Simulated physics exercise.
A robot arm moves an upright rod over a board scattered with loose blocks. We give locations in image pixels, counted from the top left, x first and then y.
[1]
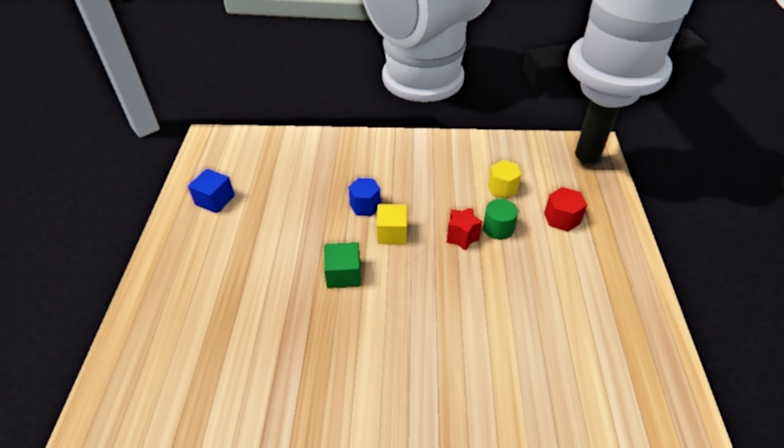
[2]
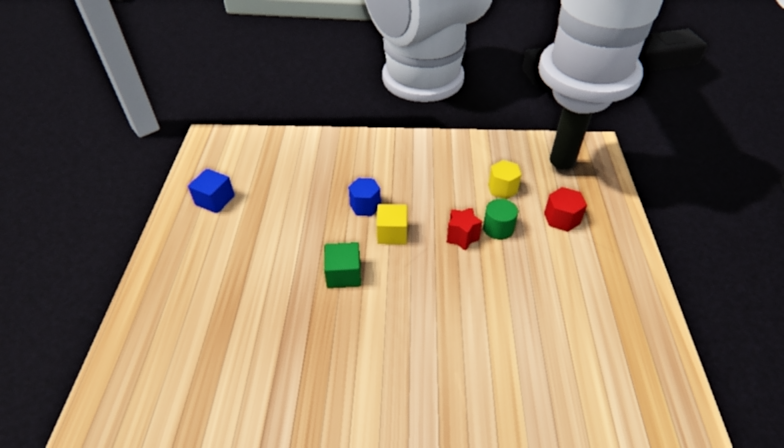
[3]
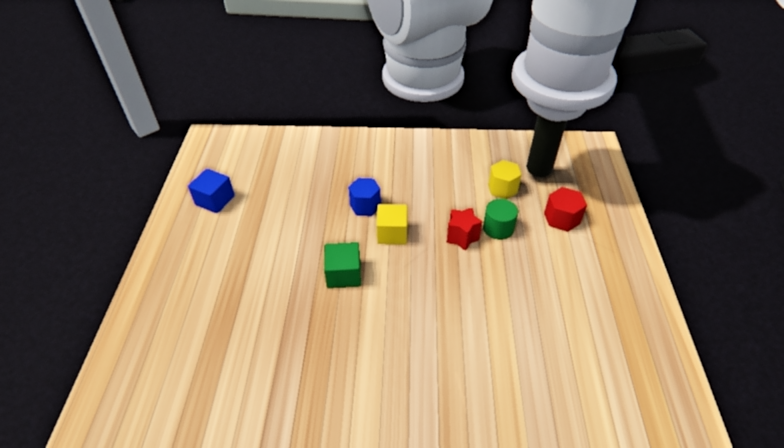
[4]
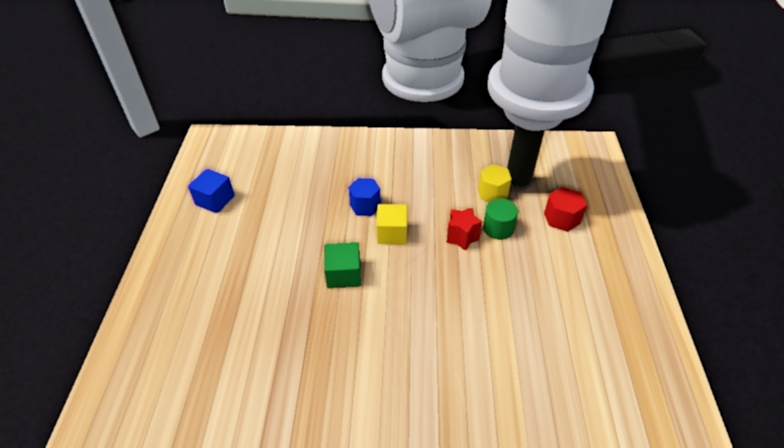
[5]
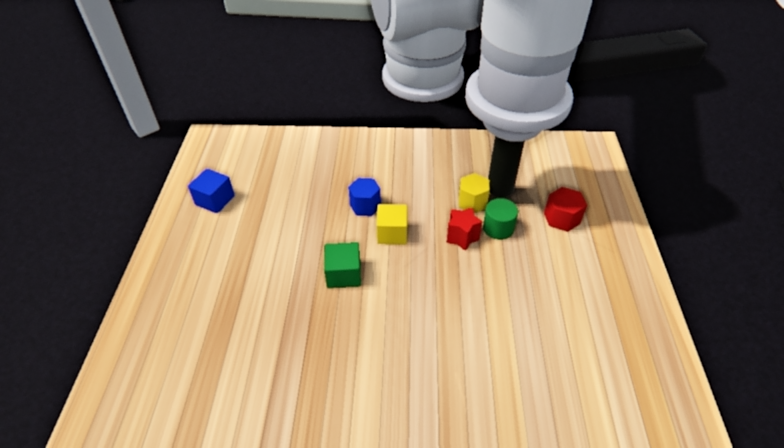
A robot arm slid its black upright rod leftward and a little nearer across the wooden board of scattered coloured blocks, then pushed the yellow hexagon left, up close behind the red star-shaped block.
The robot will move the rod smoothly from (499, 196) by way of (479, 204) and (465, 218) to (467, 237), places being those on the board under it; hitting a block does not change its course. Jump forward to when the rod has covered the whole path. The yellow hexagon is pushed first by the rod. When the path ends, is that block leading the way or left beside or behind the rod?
The rod should slip past it.
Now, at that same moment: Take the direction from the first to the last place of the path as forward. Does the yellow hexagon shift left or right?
Rightward.
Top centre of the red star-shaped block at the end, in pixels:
If I read the scene right, the answer is (457, 236).
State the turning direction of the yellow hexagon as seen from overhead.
I'd predict that, seen from above, the yellow hexagon rotates clockwise.
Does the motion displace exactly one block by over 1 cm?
Short answer: No.
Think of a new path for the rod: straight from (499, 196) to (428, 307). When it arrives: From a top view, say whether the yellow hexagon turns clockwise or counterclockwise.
It twists clockwise.
The first path, step by step. Halfway along, rod at (471, 204); yellow hexagon at (442, 193), turned 30° clockwise.
At the end, rod at (468, 231); red star-shaped block at (457, 236), turned 35° clockwise; yellow hexagon at (438, 195), turned 55° clockwise; green circle in place.
